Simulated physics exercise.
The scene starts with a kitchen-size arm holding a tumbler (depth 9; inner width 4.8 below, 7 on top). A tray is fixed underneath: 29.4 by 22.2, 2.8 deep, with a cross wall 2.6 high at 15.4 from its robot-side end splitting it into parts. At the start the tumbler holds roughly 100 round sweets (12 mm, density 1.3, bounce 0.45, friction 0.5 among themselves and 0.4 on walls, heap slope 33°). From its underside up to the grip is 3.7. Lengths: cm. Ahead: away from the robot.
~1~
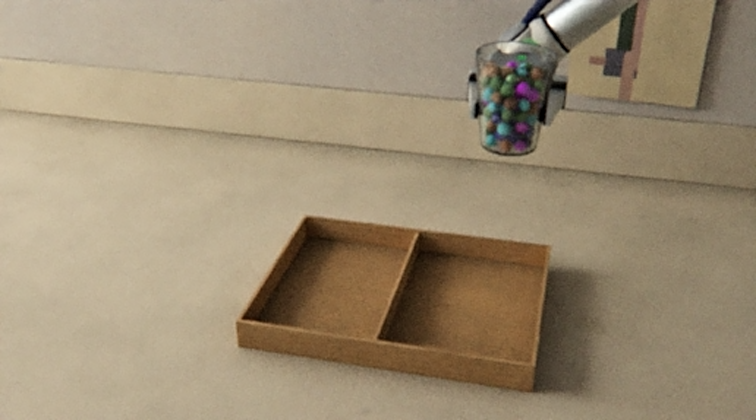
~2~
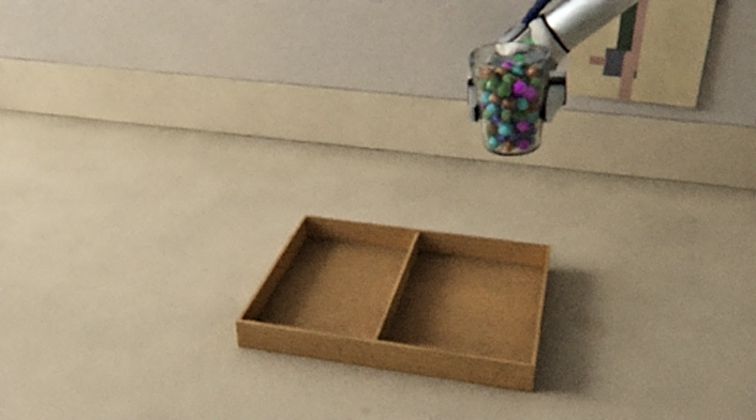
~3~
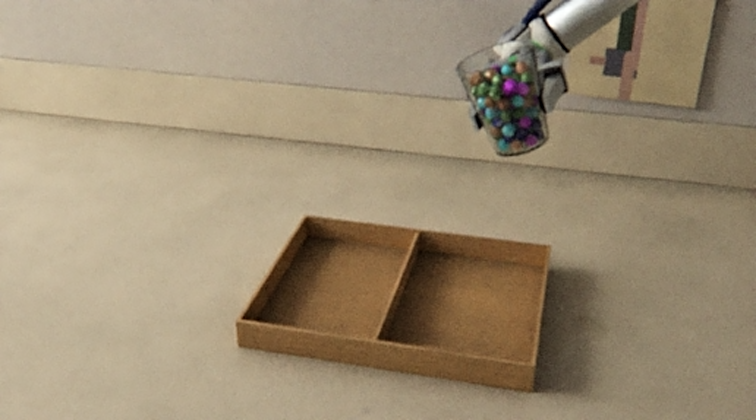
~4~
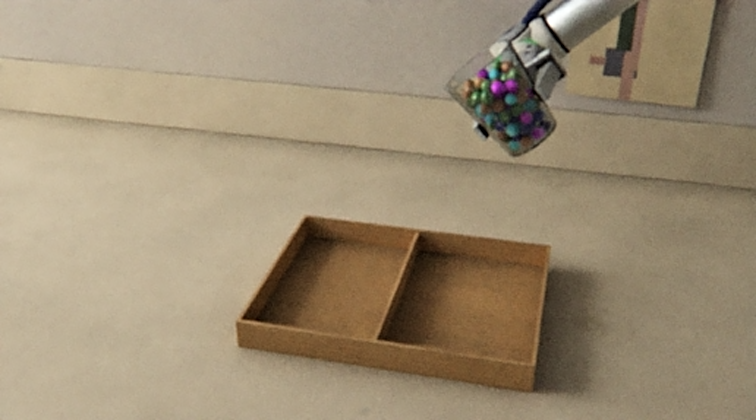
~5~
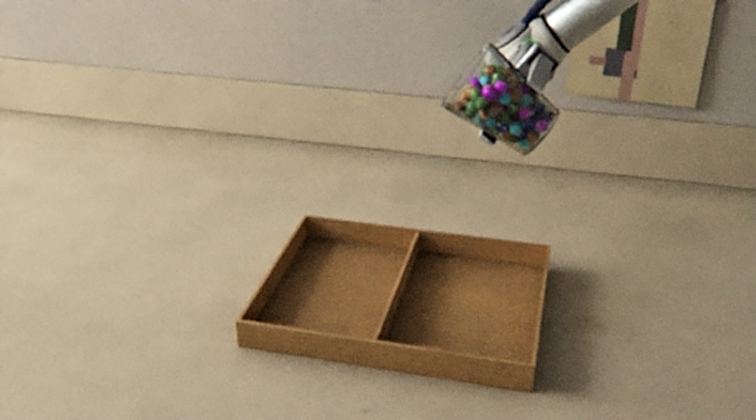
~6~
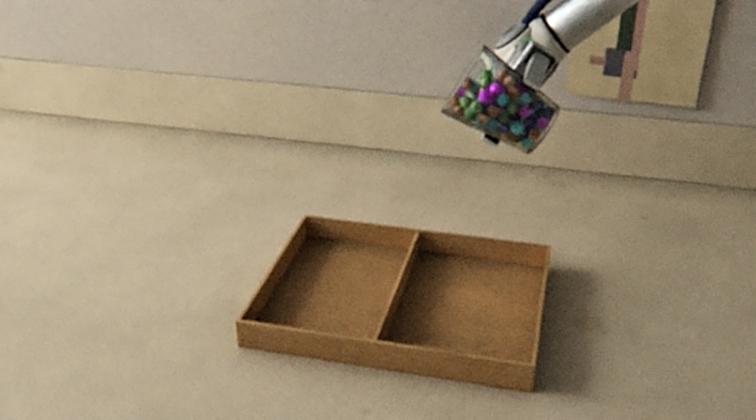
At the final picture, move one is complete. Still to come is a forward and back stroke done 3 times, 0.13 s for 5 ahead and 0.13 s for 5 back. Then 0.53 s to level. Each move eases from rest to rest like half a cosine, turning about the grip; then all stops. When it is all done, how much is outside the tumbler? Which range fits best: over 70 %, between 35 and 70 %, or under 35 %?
The range that fits is between 35 and 70 %.
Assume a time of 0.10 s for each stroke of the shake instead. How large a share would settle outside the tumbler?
It would come to around 65 %.
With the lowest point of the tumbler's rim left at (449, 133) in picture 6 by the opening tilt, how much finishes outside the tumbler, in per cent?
The share is about 95 percent.
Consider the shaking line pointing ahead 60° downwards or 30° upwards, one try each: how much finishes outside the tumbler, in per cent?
First try some 0 %, second try some 70 %.
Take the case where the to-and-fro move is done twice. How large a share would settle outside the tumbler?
Result: Approximately 40 per cent.
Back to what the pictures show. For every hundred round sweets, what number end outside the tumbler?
The share is close to 50 per cent.
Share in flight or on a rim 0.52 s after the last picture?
That comes to about 12 per cent, more or less.
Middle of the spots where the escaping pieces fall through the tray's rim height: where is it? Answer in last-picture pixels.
Look at roughly (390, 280) in the last picture.
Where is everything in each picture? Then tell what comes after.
In the first frame, tumbler middle at (512, 102), level; upper third of the load around (512, 81), from x 485 to 540, top at y 65; 105 in the tumbler.
In the second frame, tumbler middle at (511, 102), tilted 6° forward; upper third of the load around (509, 82), from x 485 to 540, top at y 65.
In the third frame, tumbler middle at (509, 102), tilted 21° forward; upper third of the load around (508, 81), from x 475 to 540, top at y 65.
In the fourth frame, tumbler middle at (507, 104), tilted 40° forward; upper third of the load around (501, 85), from x 470 to 545, top at y 70.
In the fifth frame, tumbler middle at (505, 105), tilted 55° forward; upper third of the load around (500, 89), from x 460 to 545, top at y 70.
In the sixth frame, tumbler middle at (504, 106), tilted 61° forward; upper third of the load around (499, 91), from x 455 to 545, top at y 75; 105 in the tumbler.
Then, 0.52 s after the last picture, tilted 61° forward, highest piece 26 above the table; 67 in the tumbler, 16 in the far-side part, 9 in the robot-side part, 13 in flight or on a rim.
Then, 1.05 s after the last picture, tilted 30° forward, highest piece 27 above the table; 52 in the tumbler, 26 in the robot-side part, 25 in the far-side part, 2 on the table or floor.
Then, 1.51 s after the last picture, level, highest piece 27 above the table; 52 in the tumbler, 26 in the robot-side part, 25 in the far-side part, 2 on the table or floor.
Then, 2.56 s after the last picture, level, highest piece 27 above the table; 52 in the tumbler, 26 in the robot-side part, 25 in the far-side part, 2 on the table or floor.
Final count, 52 in the tumbler, 26 in the robot-side part, 25 in the far-side part, 2 on the table or floor. That is 50 % outside the tumbler.
